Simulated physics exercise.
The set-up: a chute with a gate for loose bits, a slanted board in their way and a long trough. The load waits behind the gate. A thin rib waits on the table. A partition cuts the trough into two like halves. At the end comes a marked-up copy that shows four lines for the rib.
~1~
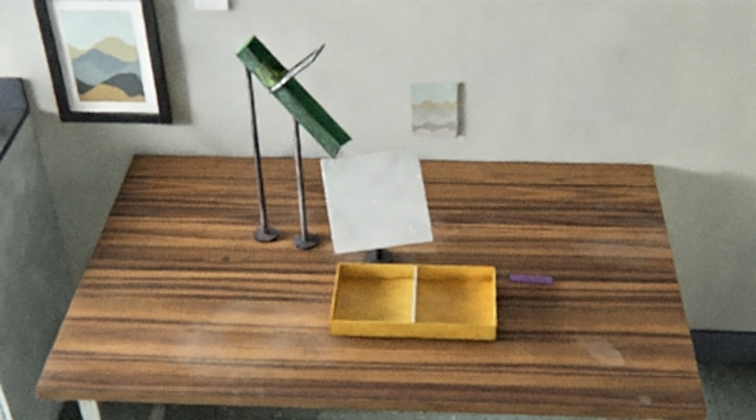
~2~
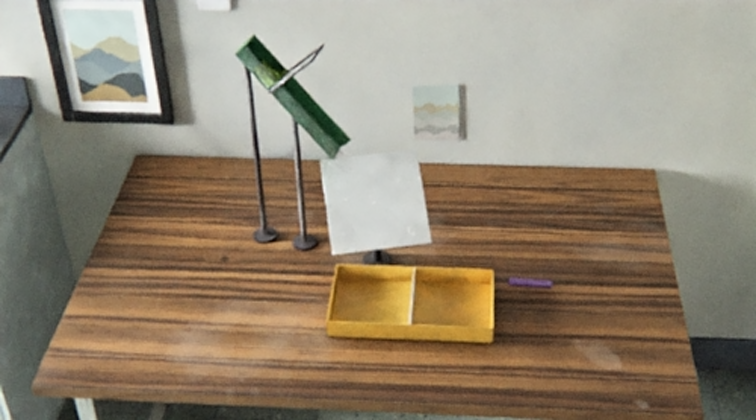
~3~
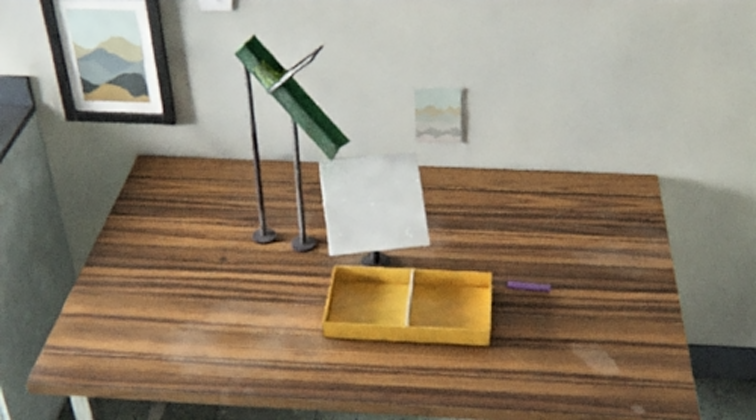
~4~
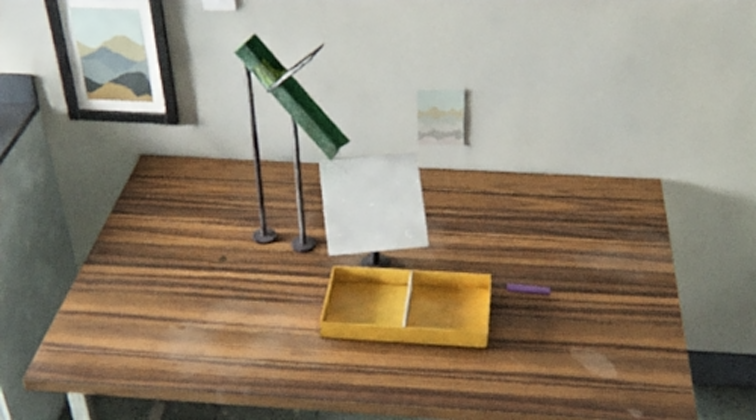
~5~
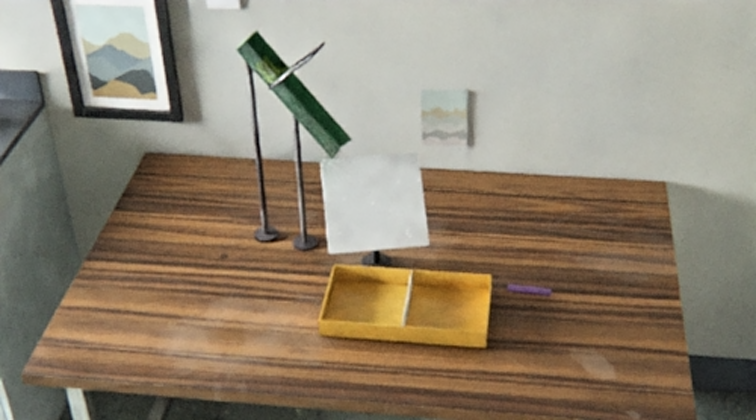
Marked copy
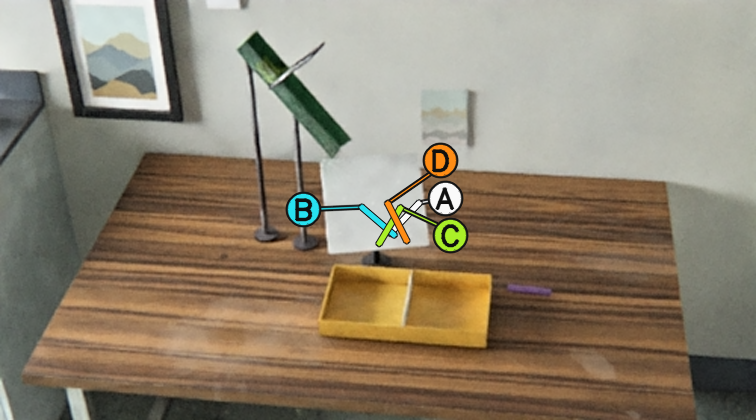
At first, a green chute slopes steeply down to the right on two dark posts, above a tilted white board and a yellow trough split in two, with a thin purple piece lying nearby. The view drifts very slightly, but nothing in the set-up moves, and the chute's gate stays shut.
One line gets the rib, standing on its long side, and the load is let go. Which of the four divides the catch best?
Use line D.
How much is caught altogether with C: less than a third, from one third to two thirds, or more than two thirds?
More than two thirds.
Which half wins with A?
More lands on the left.
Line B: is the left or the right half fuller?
Right.
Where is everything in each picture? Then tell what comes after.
In the first frame, load behind the gate (273, 75), dried peas; lip of the chute (338, 153), sloping steeply.
In the second frame, middle of the board (375, 201), tilted fairly steeply; middle of its low edge (383, 248); of its high edge (369, 155).
In the third frame, front corners of the trough (323, 322) and (489, 331); front end of its middle wall (406, 327); gate still shut (287, 76).
In the fourth frame, middle of the load (272, 74); lip (336, 154).
In the fifth frame, middle of the load (273, 72); lip (337, 153).
On the marked copy, line A from (419, 203) to (390, 233); line B from (361, 207) to (394, 235); line C from (400, 207) to (379, 243); line D from (387, 203) to (406, 240).
With A, of what is caught, almost all in the left half, just a few in the right.
With B, of what is caught, just a few in the left half, almost all in the right.
With C, of what is caught, almost all in the left half, just a few in the right.
With D, of what is caught, roughly a third in the left half, roughly two thirds in the right.
